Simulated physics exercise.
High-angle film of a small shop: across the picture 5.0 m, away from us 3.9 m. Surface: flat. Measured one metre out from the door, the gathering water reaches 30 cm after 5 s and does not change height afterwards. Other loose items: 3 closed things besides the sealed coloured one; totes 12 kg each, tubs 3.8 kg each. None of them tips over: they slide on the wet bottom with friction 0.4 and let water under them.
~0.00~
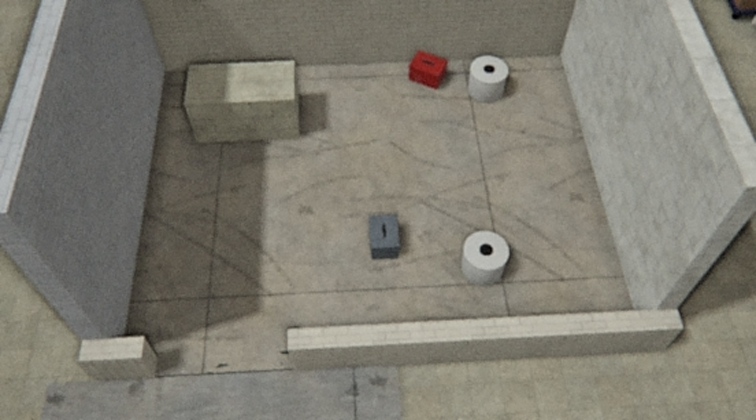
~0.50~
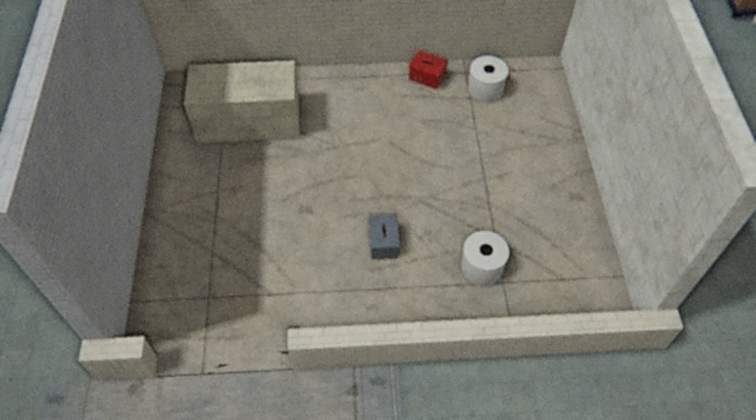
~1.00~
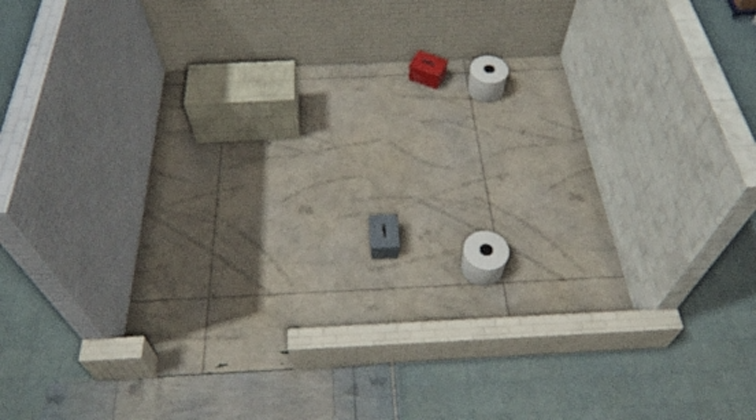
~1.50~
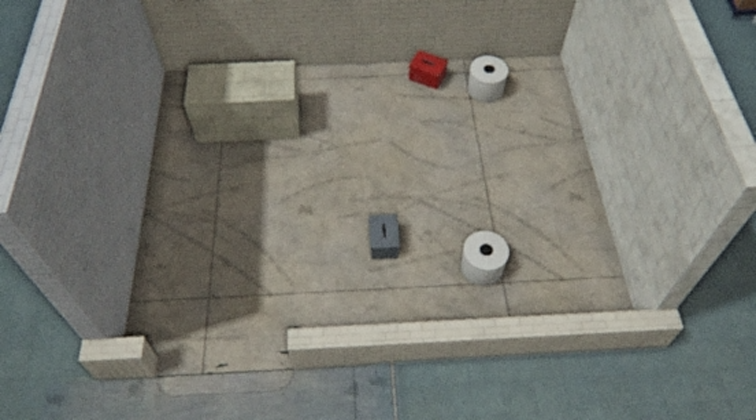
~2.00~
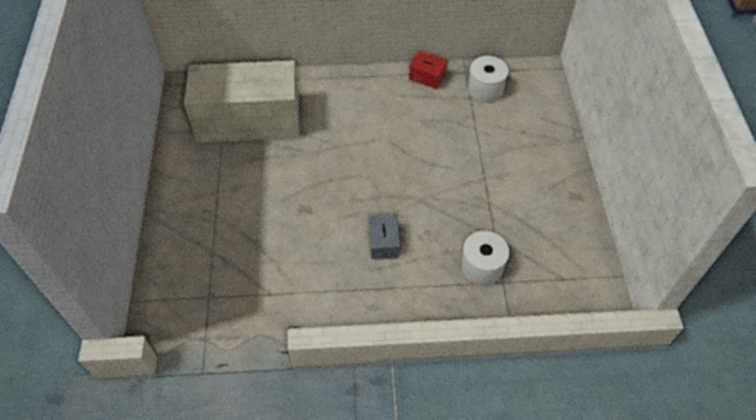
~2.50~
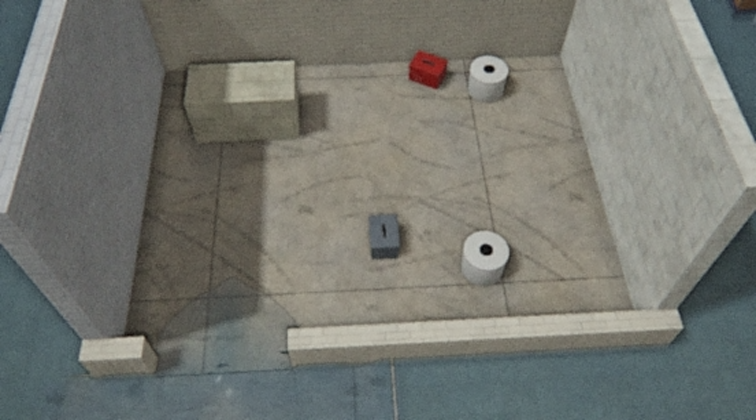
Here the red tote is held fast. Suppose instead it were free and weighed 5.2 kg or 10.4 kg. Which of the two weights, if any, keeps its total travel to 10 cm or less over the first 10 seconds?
Most likely it will manage with neither mass.
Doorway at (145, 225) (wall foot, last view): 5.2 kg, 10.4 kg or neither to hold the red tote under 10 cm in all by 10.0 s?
In that case neither weight holds it.
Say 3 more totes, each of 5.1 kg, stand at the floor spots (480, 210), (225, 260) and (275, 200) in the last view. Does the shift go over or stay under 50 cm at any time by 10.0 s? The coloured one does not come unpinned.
In the order given, within the mark, then beyond the mark, and last beyond the mark.
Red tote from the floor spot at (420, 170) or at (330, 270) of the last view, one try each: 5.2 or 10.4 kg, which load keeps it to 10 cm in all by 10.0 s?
At the first spot nothing offered works, at the second nothing offered works.
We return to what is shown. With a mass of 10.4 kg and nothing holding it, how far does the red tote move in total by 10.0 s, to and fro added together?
I'd put it near 140 cm in all.
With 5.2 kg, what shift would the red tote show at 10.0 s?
Close to 200 centimetres.
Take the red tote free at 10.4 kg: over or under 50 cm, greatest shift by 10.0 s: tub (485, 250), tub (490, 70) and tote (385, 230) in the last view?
Not exceeded, Exceeded, Not exceeded, in that order.
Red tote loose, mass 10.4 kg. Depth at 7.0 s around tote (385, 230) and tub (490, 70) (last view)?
Around 3 cm and 3 cm.
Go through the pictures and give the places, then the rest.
The first picture shows the red tote at (429, 63) rests on the ground; 0.0 m2 under water; 0 of 4 have shifted.
The second picture shows the red tote at (429, 63) rests on the ground; 0.0 m2 under water; 0 of 4 have shifted.
The third picture shows the red tote at (429, 63) rests on the ground; 0.0 m2 under water; 0 of 4 have shifted.
The fourth picture shows the red tote at (429, 63), on the bottom; 0.0 m2 under water; 0 of 4 have shifted.
The fifth picture shows the red tote at (429, 63), on the bottom; 0.1 m2 under water; 0 of 4 have shifted.
The sixth picture shows the red tote at (429, 63), on the bottom; 0.7 m2 under water; 0 of 4 have shifted.
After 3.5 s the red tote would be 0 cm from its start with 5.2 kg and 0 cm from its start with 10.4 kg; 0 cm of water round it then.
After 4.5 s the red tote would be 0 cm from its start with 5.2 kg and 0 cm from its start with 10.4 kg; 0 cm of water round it then.
After 7.0 s the red tote would be 97 cm from its start with 5.2 kg and 63 cm from its start with 10.4 kg; 8 cm of water round it then.
After 10.0 s the red tote would be 182 cm from its start with 5.2 kg and 90 cm from its start with 10.4 kg; 17 cm of water round it then.
